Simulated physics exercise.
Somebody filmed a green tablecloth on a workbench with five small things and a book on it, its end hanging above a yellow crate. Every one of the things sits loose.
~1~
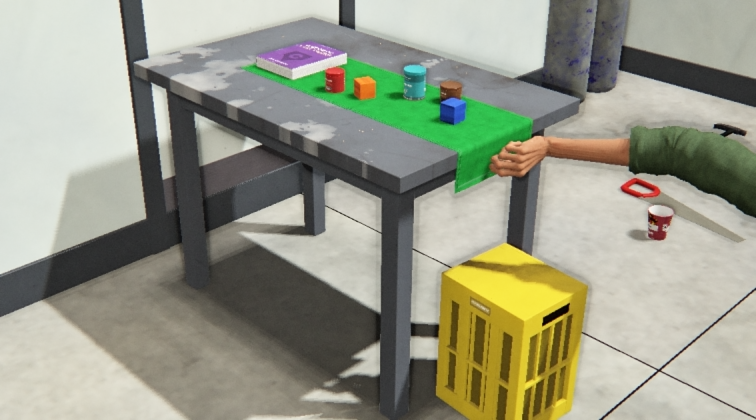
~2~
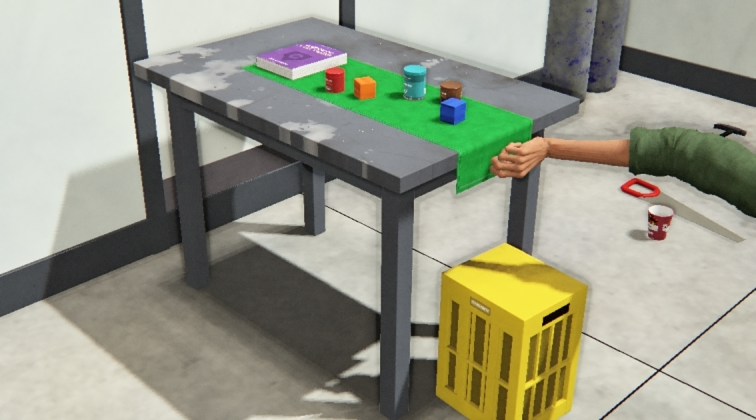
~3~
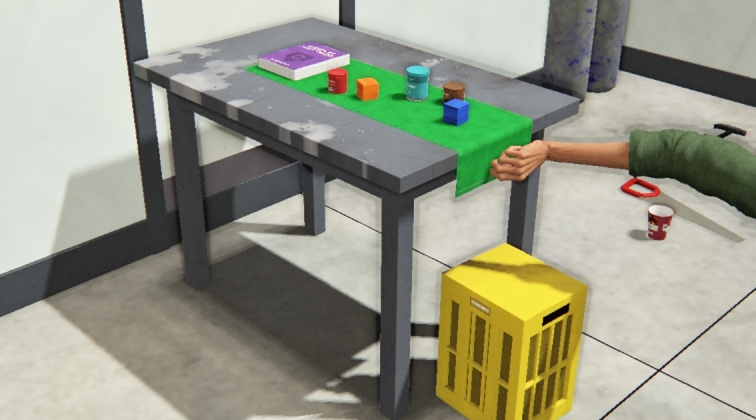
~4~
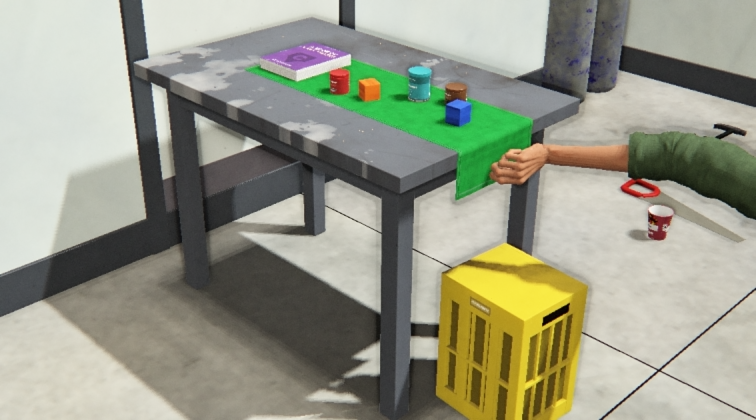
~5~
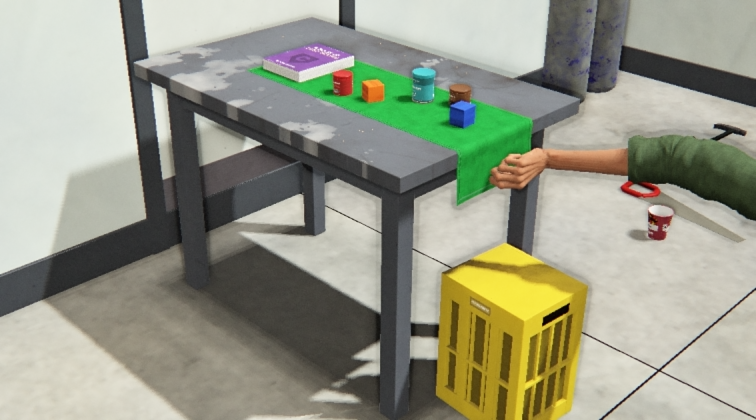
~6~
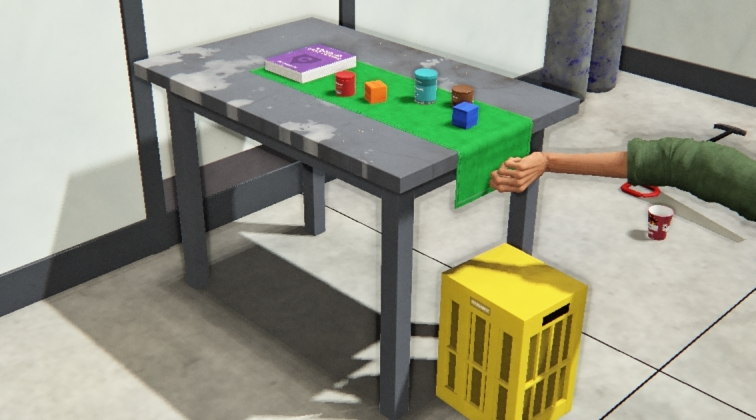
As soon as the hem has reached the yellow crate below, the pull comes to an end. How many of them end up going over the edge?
Fallen count: Two.
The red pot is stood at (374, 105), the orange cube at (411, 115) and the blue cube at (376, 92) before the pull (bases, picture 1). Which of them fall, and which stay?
Note: Red pot kept on top; orange cube lost; blue cube kept on top.
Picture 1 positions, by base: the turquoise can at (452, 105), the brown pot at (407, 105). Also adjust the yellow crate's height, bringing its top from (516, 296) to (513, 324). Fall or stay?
Turquoise can is gone, brown pot is gone.
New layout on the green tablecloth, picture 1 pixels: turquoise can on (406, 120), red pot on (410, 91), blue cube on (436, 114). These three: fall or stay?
My call: The turquoise can takes a tumble; the red pot hangs on; the blue cube takes a tumble.
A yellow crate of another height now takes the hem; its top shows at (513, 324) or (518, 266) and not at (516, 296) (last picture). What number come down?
Counting them gives 3 and 1.
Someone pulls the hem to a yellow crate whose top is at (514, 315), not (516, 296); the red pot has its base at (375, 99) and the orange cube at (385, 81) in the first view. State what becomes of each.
Red pot: Safe; orange cube: Safe.
Soon after, hem near (491, 233); blue cube gone.
After that, hem on the crate; blue cube and brown pot gone.
In the end, hem on the crate; blue cube and brown pot gone. It carries off two.
